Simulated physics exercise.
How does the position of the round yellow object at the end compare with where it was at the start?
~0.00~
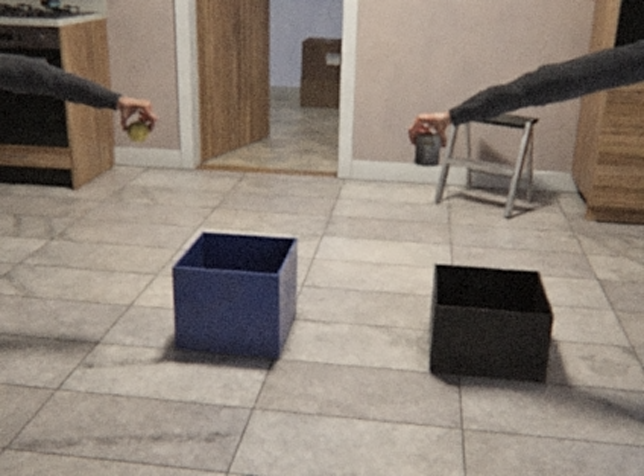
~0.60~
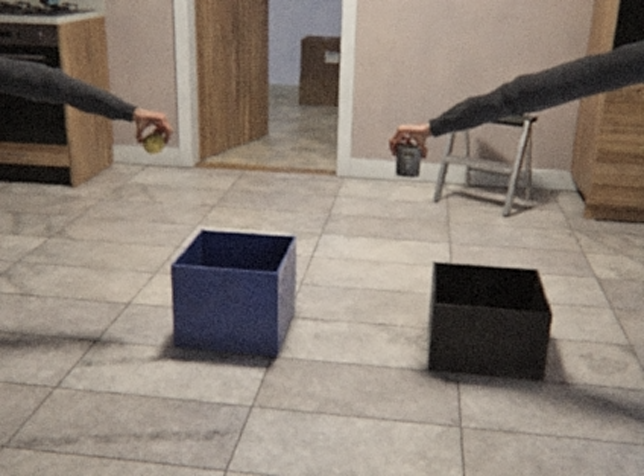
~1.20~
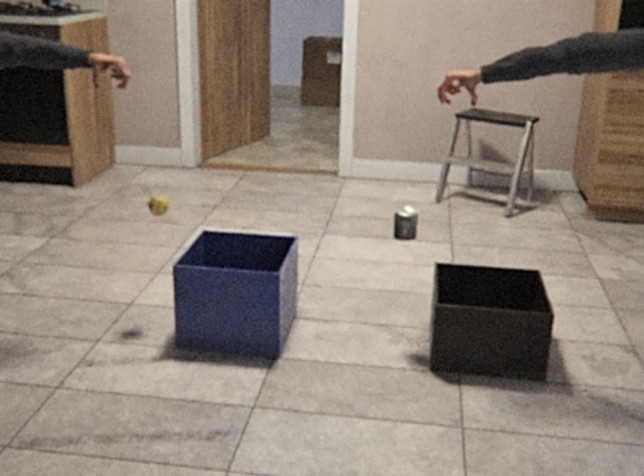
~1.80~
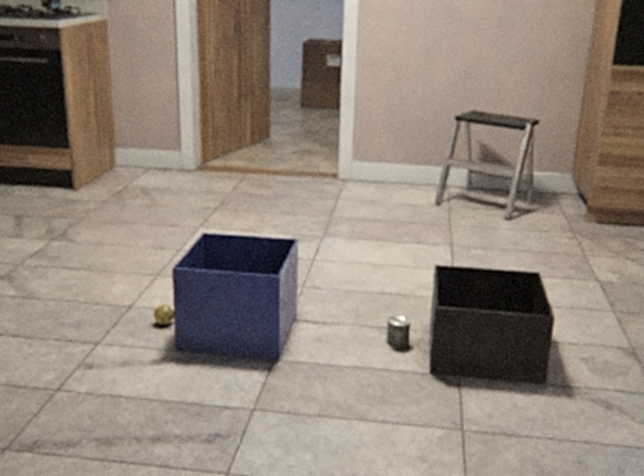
At the start it is held up in the hand on the left, above the floor. At the end it lies on the tiles just to the left of the blue box.
